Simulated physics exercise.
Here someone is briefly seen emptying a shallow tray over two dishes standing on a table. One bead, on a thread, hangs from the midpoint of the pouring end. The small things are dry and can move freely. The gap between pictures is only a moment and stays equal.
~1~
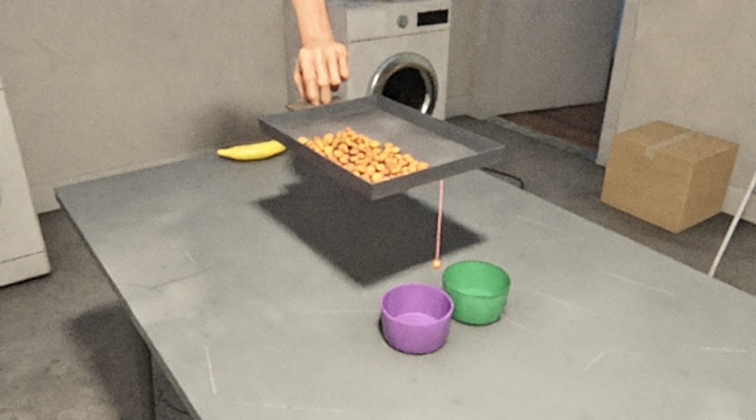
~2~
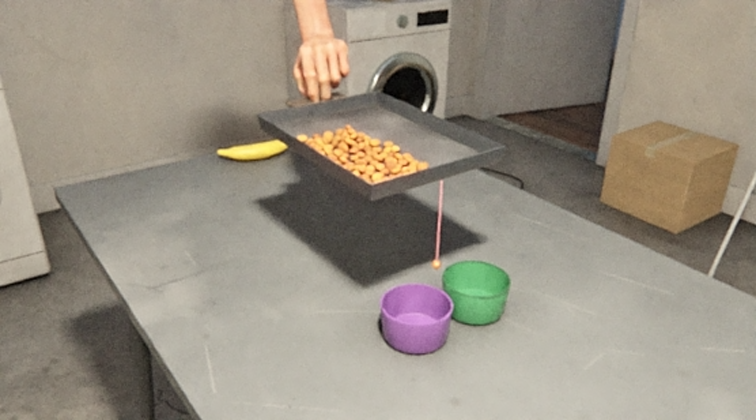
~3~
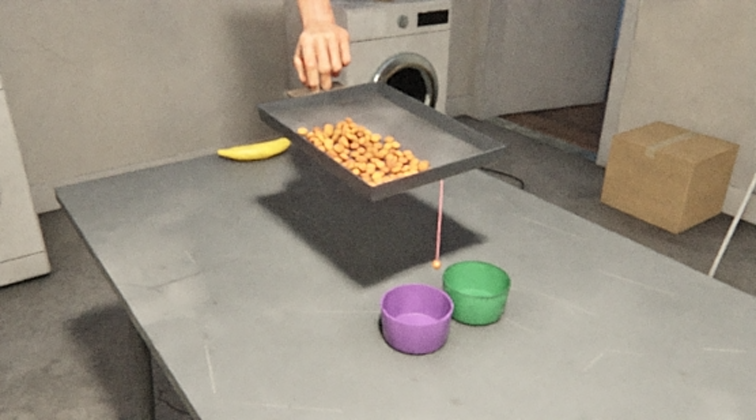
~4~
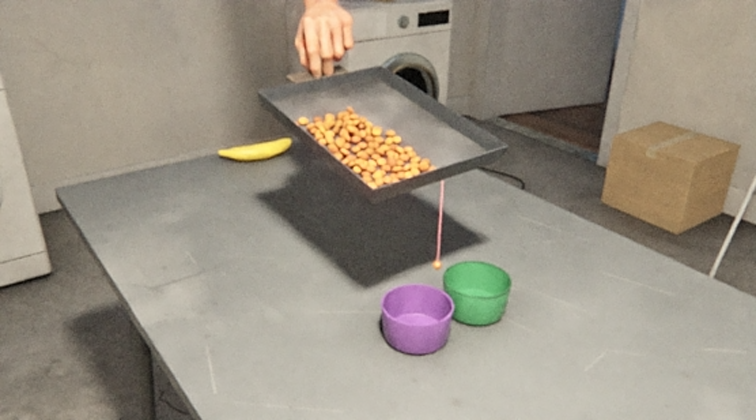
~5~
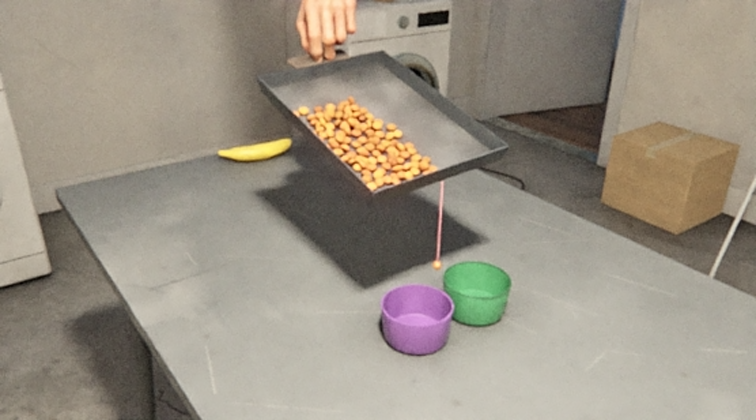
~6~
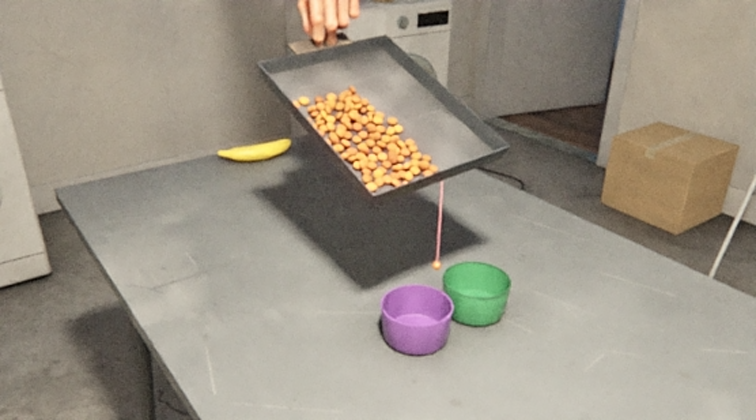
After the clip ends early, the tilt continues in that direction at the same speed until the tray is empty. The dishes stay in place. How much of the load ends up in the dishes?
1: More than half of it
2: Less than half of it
More than half of it (1).
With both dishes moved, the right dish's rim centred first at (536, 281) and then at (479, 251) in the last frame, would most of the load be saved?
Shy of half, then shy of half.
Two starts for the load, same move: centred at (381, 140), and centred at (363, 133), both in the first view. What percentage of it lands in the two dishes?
You'd get 60 % the first time and 60 % the second.
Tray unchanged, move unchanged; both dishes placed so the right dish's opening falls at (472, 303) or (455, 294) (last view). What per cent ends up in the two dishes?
About 60 per cent, then about 80 per cent.
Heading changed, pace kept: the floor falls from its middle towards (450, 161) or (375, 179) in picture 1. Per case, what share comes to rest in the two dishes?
Roughly 30 per cent, and 30 per cent.
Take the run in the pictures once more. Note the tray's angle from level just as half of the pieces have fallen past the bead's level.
It sits at roughly 105°.
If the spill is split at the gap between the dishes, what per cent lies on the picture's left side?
Close to 60 %.
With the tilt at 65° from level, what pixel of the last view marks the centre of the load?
The middle of the pieces lands at roughly (402, 168).
Soon, tray tipped steeply; all on the tray.
A while on, tray tipped past a quarter turn; about a quarter on the tray; about a third in the left dish; about a quarter outside both; about a quarter in the air.
Towards the end, tray tipped past a quarter turn; about two thirds in the left dish; a small part in the right dish; about a third outside both.
Finally, tray tipped past a quarter turn; about two thirds in the left dish; a small part in the right dish; about a third outside both.
